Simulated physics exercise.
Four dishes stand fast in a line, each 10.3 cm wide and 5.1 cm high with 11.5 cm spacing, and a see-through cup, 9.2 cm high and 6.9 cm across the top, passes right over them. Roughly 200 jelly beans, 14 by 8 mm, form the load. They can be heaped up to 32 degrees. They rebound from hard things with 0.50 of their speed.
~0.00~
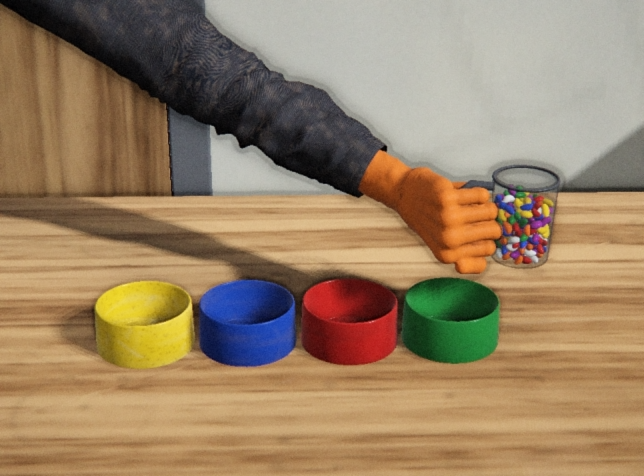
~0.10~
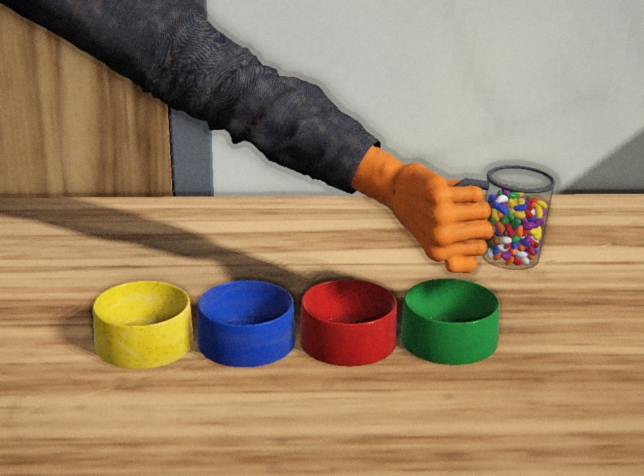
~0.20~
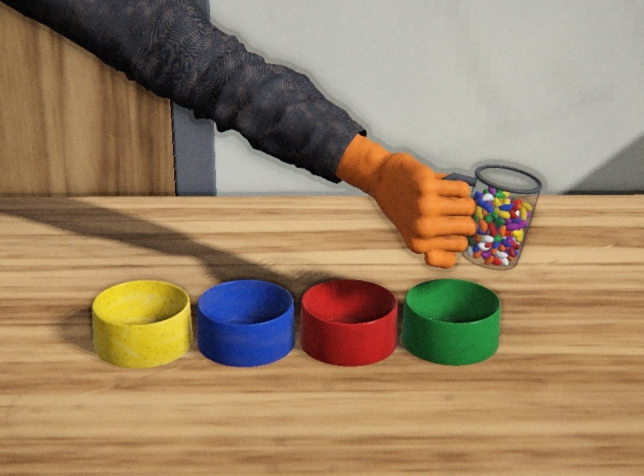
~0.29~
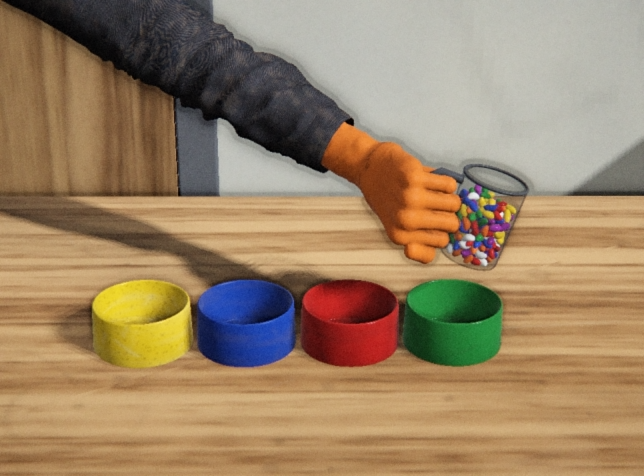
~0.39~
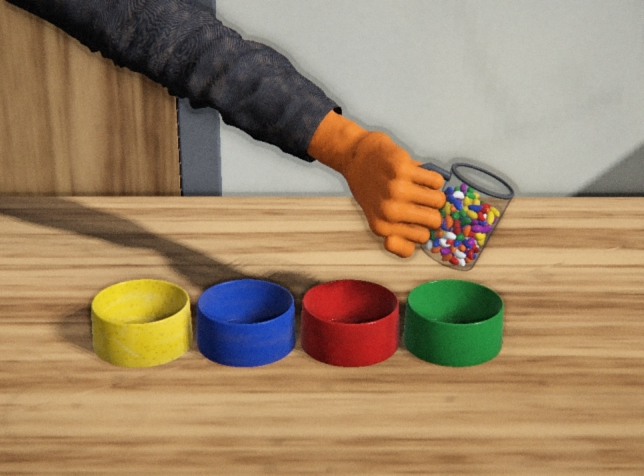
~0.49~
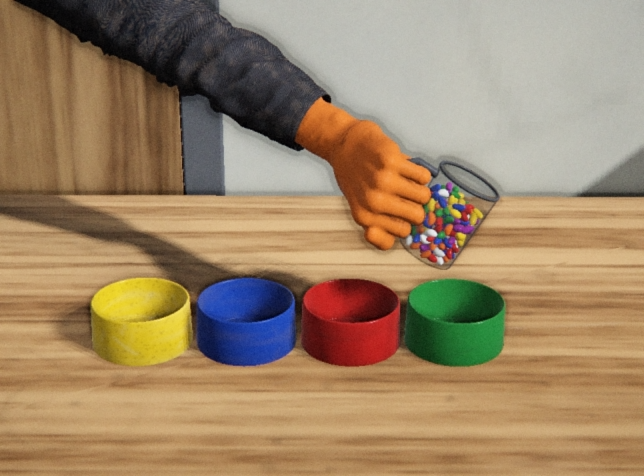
An orange hand moving a clear cup of colourful jelly beans leftward above four coloured dishes, steadily tilting it to the right.
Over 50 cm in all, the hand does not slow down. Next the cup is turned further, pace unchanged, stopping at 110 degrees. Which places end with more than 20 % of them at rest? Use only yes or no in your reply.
Red: No; blue: Yes; green: No; yellow: Yes; counter: No.
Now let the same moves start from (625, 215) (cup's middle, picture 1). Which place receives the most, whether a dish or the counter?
Red.
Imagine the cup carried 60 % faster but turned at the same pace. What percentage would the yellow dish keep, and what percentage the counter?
In that case: Yellow 100, and counter 0.
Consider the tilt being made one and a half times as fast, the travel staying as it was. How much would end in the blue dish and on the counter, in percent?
Then the blue dish would get 30 and the counter 10.
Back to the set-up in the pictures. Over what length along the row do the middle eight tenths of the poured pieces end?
I'd estimate close to 15 cm.
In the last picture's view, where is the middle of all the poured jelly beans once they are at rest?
Resting centre estimate: Around (221, 331).
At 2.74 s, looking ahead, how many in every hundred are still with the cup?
0 per cent.
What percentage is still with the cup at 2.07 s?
I'd estimate some 40 per cent of the load.
After 1.44 s, tilt 88 degrees; cup holds 100 %.
After 2.07 s, tilt 110 degrees; cup holds 40 %, blue 50 %.
After 2.74 s, tilt 110 degrees; cup holds 0 %, blue 55 %, yellow 35 %.
By 3.4 s all is still; red 0 %, blue 55 %, green 0 %, yellow 35 %, counter 5 %.
